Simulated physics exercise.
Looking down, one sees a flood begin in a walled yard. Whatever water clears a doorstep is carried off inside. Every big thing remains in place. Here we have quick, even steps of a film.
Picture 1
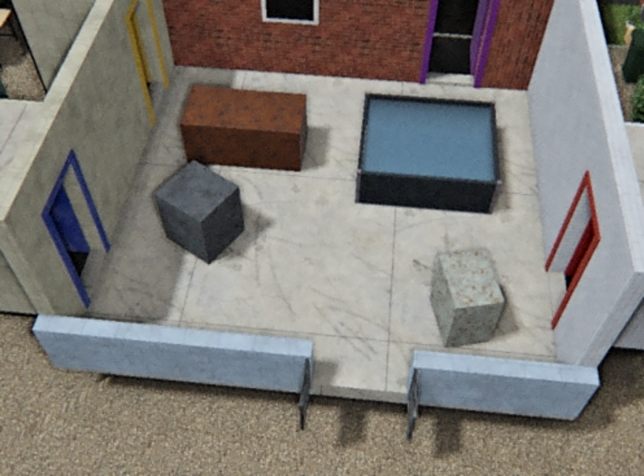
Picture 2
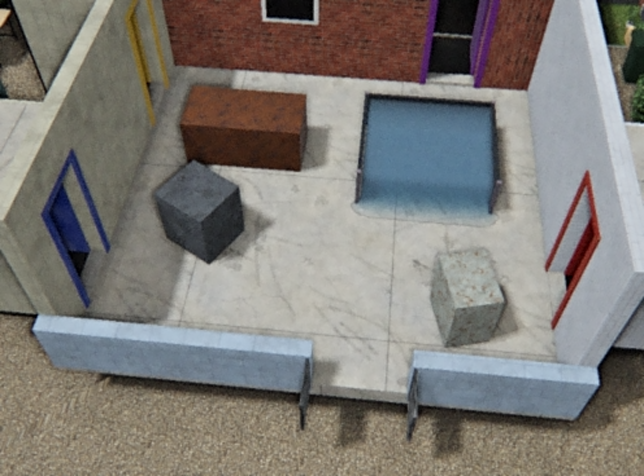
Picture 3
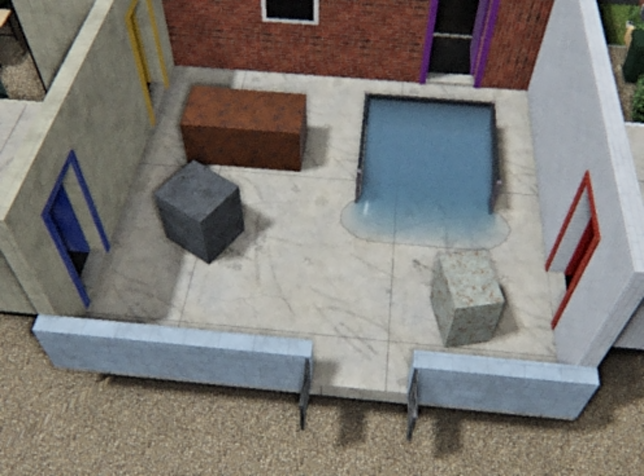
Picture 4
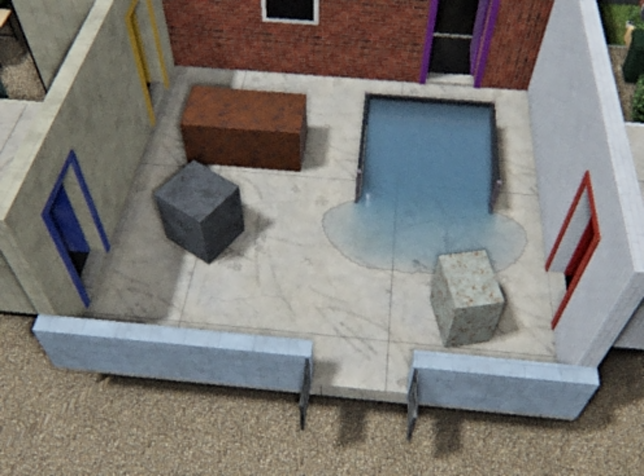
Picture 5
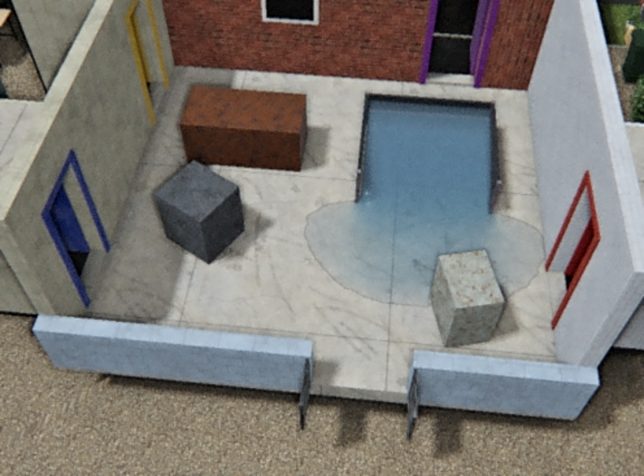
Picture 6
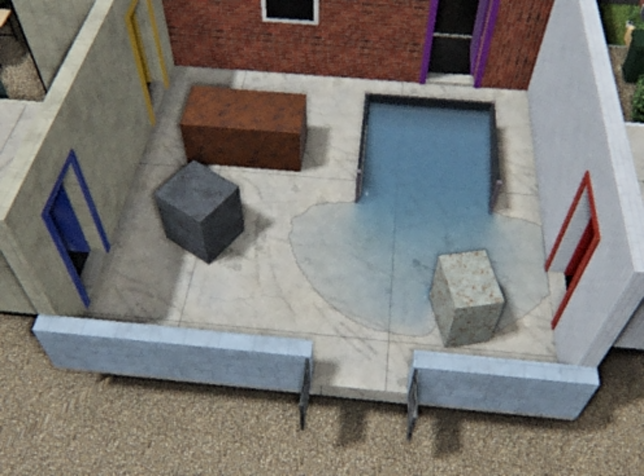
Blue water pouring from the open front of a dark-rimmed tank, spreading across a pale walled yard and around a speckled block.
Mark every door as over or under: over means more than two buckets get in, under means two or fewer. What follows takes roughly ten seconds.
Yellow door - under; blue door - over; red door - over; purple door - under.
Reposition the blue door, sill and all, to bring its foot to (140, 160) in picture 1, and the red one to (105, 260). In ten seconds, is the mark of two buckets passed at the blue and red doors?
Blue: Does not flood; red: Gets flooded.
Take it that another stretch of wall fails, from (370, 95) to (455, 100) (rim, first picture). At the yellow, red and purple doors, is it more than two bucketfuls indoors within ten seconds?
Briefly, the yellow one crosses the line, the red one remains below the line, and the purple one crosses the line.
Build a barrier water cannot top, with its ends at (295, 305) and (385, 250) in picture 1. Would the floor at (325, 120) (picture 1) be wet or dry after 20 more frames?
Spot check: Untouched.
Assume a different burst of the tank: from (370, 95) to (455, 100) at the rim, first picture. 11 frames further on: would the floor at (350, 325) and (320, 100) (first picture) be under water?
Going through them in order, the first ends up left dry and the second waterlogged.
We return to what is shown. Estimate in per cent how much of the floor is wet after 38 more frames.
It should be close to 60 %.
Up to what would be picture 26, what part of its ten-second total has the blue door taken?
Some 0 per cent.
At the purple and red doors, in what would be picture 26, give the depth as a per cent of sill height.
I reckon it's around 0 and then 380 per cent.
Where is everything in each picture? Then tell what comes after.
In the first picture, the tank at (428, 140) is whole and still.
In the second picture, water pours out at (424, 198) and has run to (492, 218).
In the third picture, the front is at (504, 231), out from the gap at (424, 199).
In the fourth picture, the front is at (510, 259), out from the gap at (424, 199).
In the fifth picture, water pours out at (424, 200) and has run to (519, 282).
In the sixth picture, the front is at (498, 324), out from the gap at (424, 200).
A moment on, water covers 35 % of the floor; the yellow door not reached, the blue door not reached, the red door under two buckets in, the purple door not reached.
Next, water covers 40 % of the floor; the yellow door not reached, the blue door not reached, the red door over two buckets in, the purple door not reached.
Then, water covers 45 % of the floor; the yellow door not reached, the blue door wet at the sill, nothing in, the red door far over two buckets in, the purple door not reached.
Later, water covers 60 % of the floor; the yellow door wet at the sill, nothing in, the blue door far over two buckets in, the red door far over two buckets in, the purple door not reached.
In the end, water covers 85 % of the floor; the yellow door wet at the sill, nothing in, the blue door far over two buckets in, the red door far over two buckets in, the purple door wet at the sill, nothing in.
